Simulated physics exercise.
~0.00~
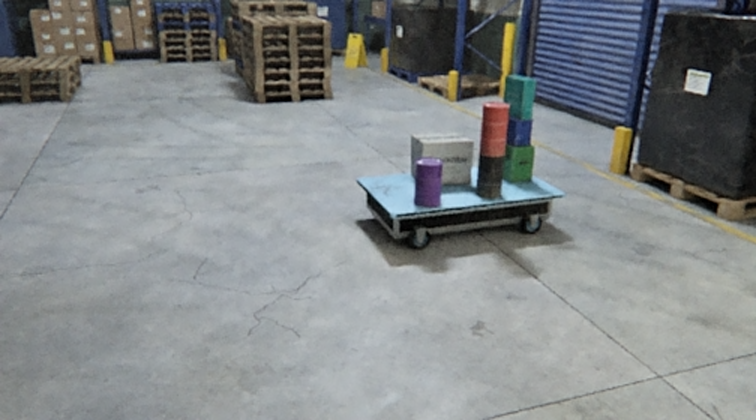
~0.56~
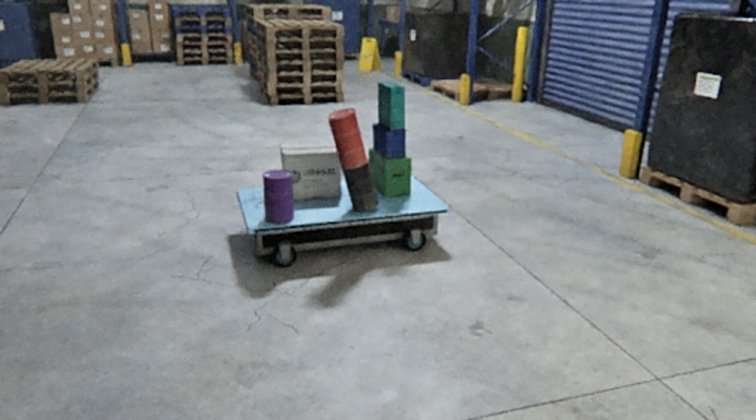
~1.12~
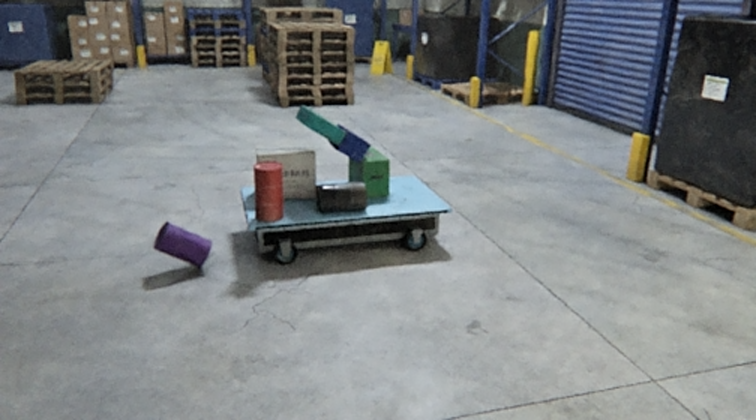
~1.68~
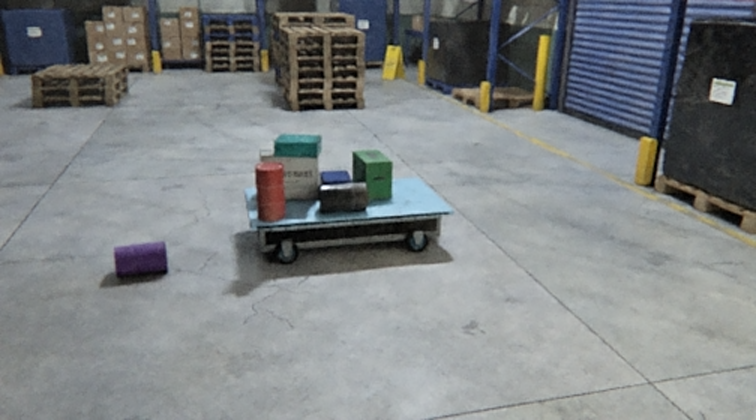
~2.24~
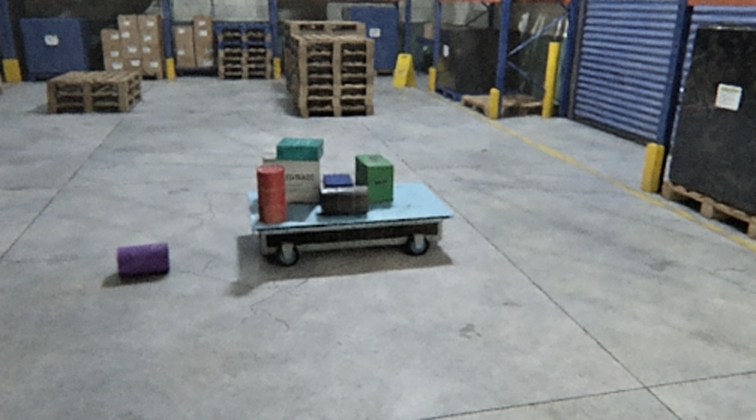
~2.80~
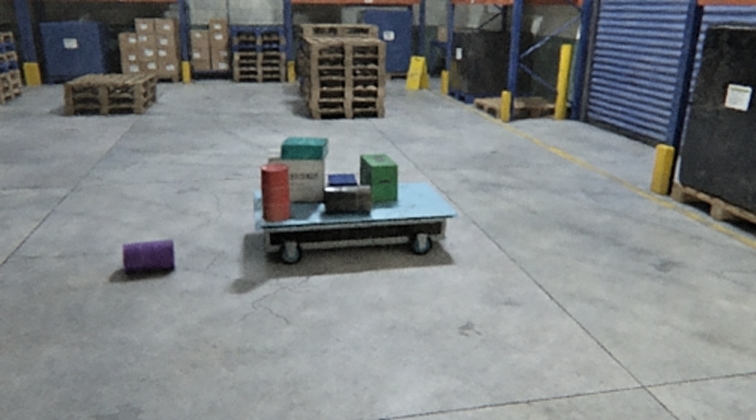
A flat blue cart rolled left across a warehouse floor and stopped, and its stacked load toppled. The purple canister fell off onto the floor, while the turquoise box, blue box and black canister ended up lying over on the deck.
